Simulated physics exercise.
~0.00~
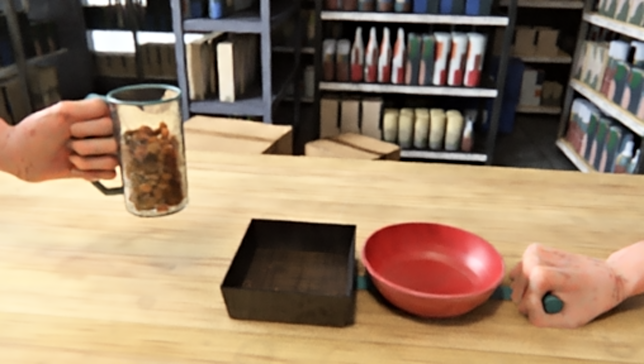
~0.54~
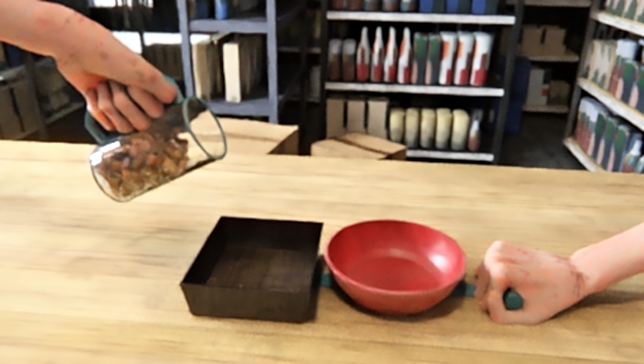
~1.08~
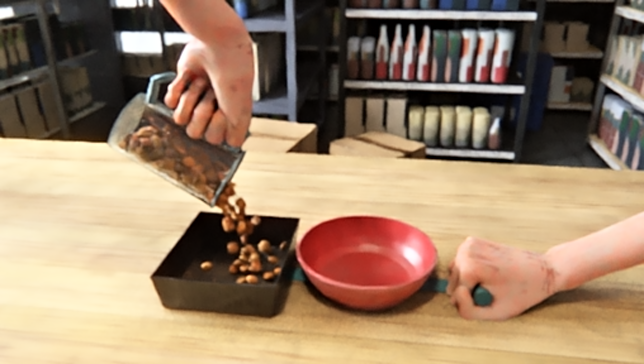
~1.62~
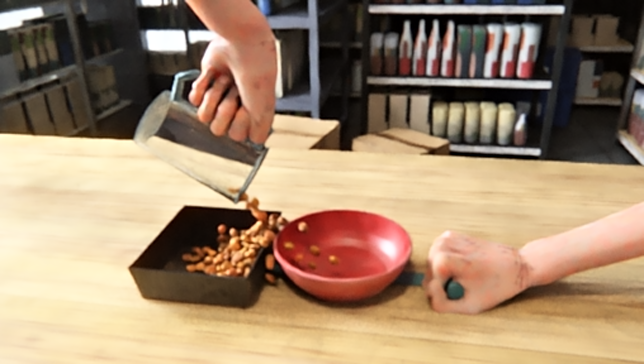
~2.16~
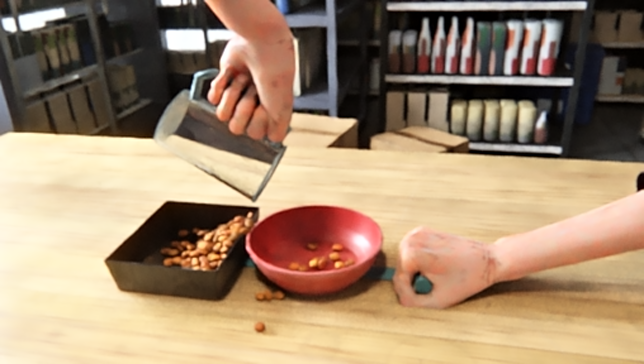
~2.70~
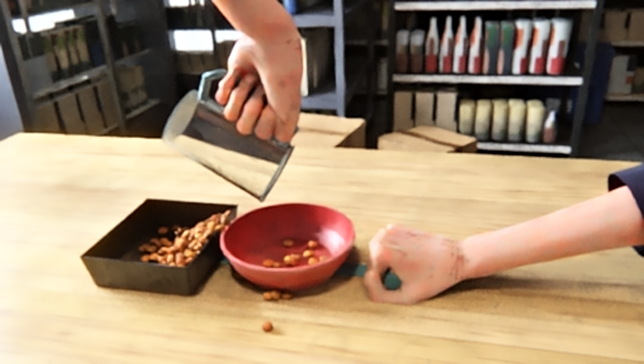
Hand tipping cat kibble from a glass cup, most landing in a black tin and a little in the red bowl alongside.
